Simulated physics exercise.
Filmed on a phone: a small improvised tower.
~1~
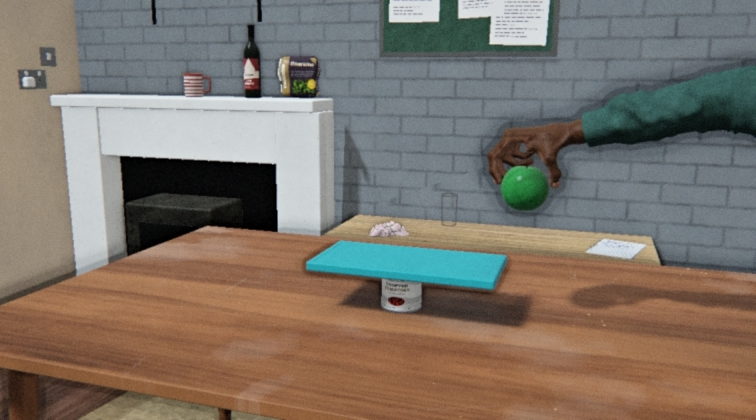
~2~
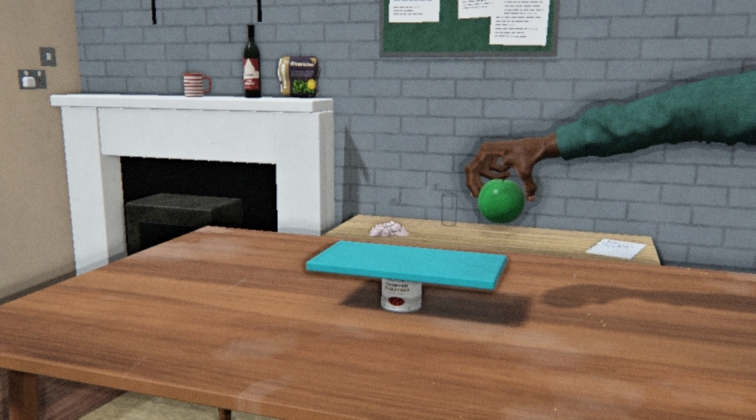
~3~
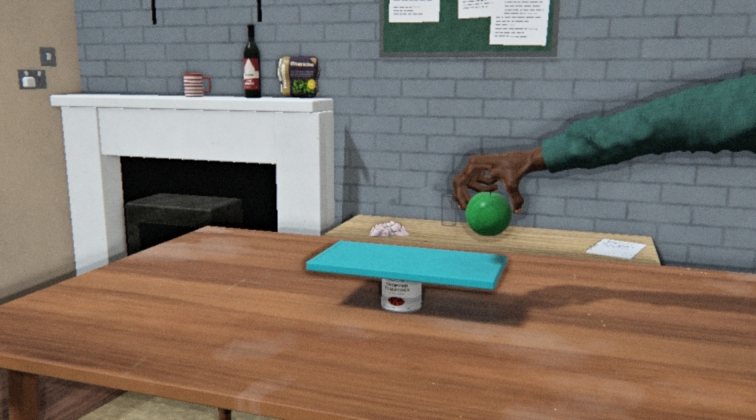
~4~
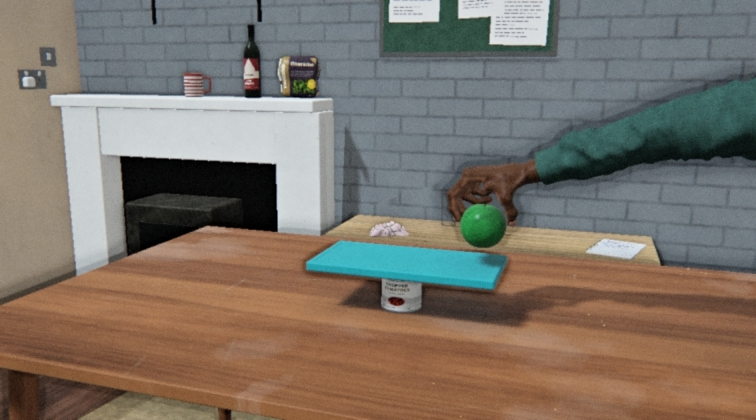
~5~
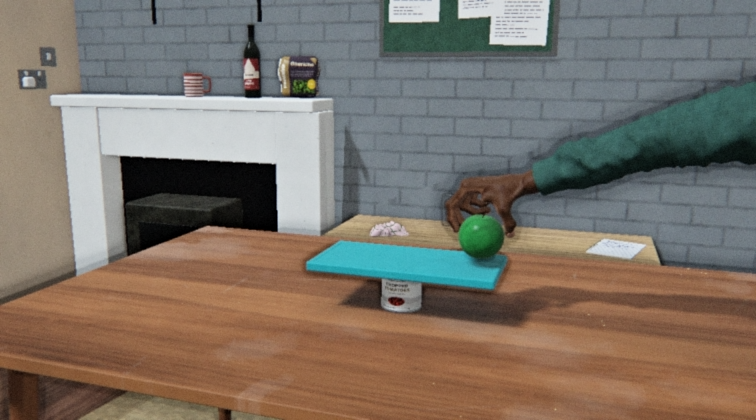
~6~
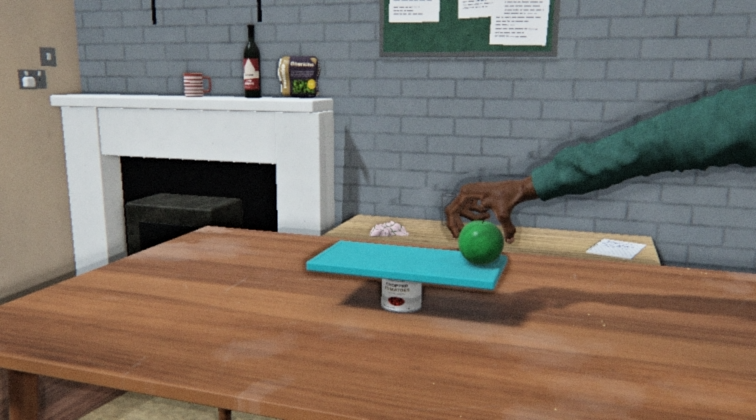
A green apple, held in a person's fingers, moved left and down over a turquoise lid balanced on a can, until it sat at the lid's right end with the hand still close by.
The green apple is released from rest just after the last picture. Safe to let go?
It comes apart.
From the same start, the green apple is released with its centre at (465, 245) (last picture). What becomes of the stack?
Then it comes apart.
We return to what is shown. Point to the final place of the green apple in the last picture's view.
At about (523, 299).
Then, 0.30 s on from there, green apple now fallen; turquoise lid turned 22° from how it was put.
Then, 0.50 s on from there, turquoise lid turned 34° from how it was put.
Then, 0.80 s on from there, turquoise lid turned 11° from how it was put.
In the end, fallen, green apple; the other 2 unmoved. At the end, from the last picture's camera, green apple near (523, 299). The stack gives way.
